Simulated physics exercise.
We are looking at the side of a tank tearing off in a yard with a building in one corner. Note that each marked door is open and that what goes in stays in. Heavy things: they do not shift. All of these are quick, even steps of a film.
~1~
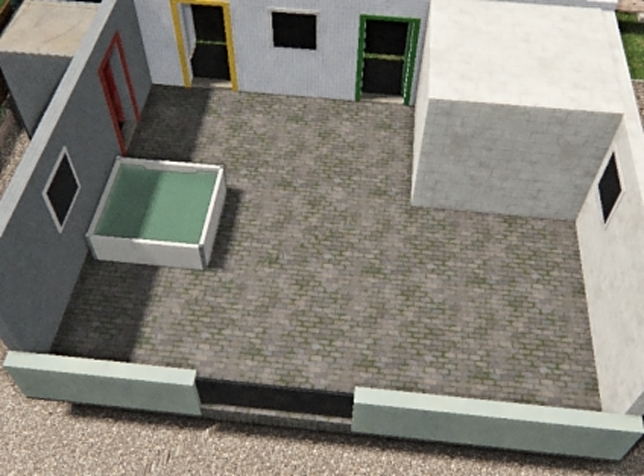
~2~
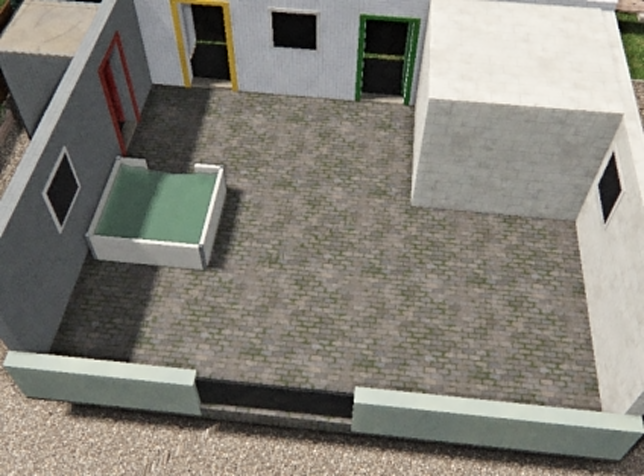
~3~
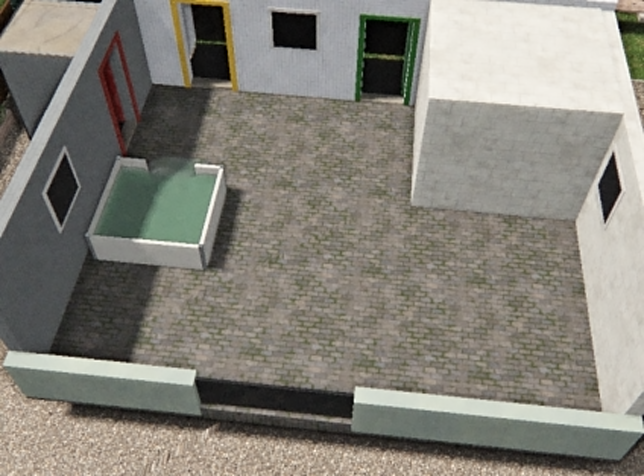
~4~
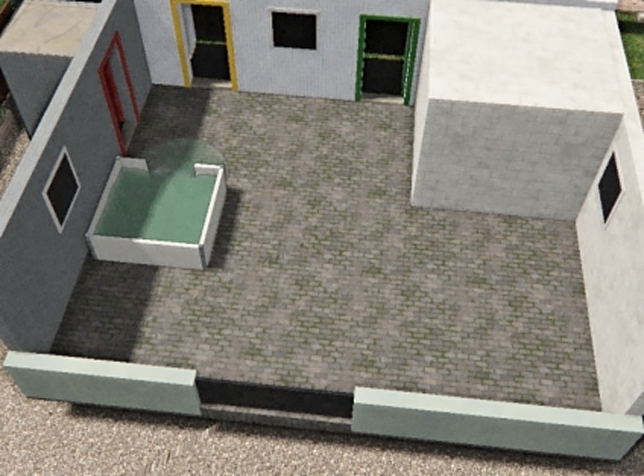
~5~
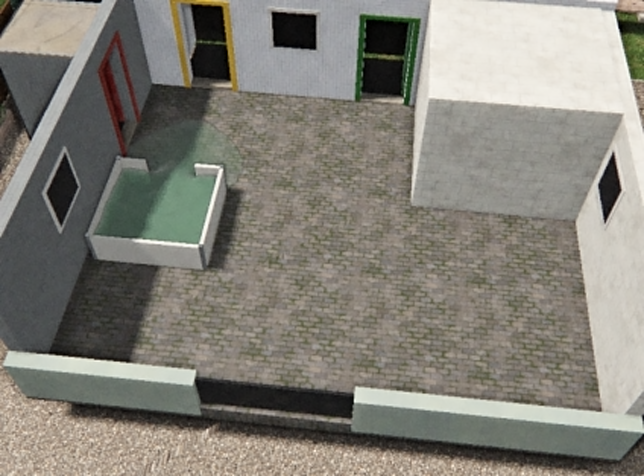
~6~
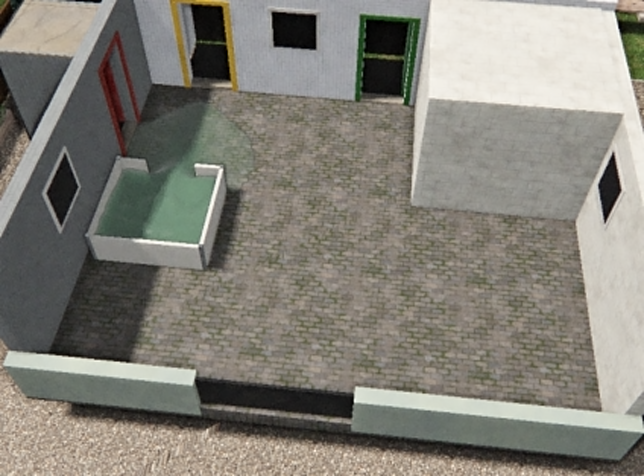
A white-walled tank in a paved yard loses part of its far side and water spreads outward.
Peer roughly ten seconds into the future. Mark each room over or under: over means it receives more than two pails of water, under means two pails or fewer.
Red door - over; green door - over; yellow door - over.
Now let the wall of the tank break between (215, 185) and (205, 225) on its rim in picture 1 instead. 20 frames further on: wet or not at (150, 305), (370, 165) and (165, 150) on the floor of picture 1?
Going through them, the first would be still bare, the next submerged and the last still bare.
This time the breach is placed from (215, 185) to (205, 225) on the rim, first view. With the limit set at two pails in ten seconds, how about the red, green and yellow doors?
In order, red door remains short of it, green door overshoots the limit, yellow door remains short of it.
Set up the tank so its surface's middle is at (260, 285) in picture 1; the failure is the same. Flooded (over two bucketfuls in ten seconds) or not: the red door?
In short, the red door misses the threshold.
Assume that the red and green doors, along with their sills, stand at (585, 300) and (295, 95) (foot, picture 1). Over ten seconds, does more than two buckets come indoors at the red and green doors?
I'd say the red door remains short of it and the green door beats the mark.
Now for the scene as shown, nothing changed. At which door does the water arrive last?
The green-painted one.
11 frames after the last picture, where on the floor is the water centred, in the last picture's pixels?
Around pixel (184, 180) of the last picture.
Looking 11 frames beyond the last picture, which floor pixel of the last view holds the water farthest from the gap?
Roughly (364, 103).
A moment on, water covers 15 % of the floor; the red door under two buckets in, the green door not reached, the yellow door over two buckets in.
Next, water covers 20 % of the floor; the red door under two buckets in, the green door not reached, the yellow door far over two buckets in.
Then, water covers 20 % of the floor; the red door over two buckets in, the green door wet at the sill, nothing in, the yellow door far over two buckets in.
Later, water covers 35 % of the floor; the red door over two buckets in, the green door under two buckets in, the yellow door far over two buckets in.
In the end, water covers 60 % of the floor; the red door over two buckets in, the green door over two buckets in, the yellow door far over two buckets in.
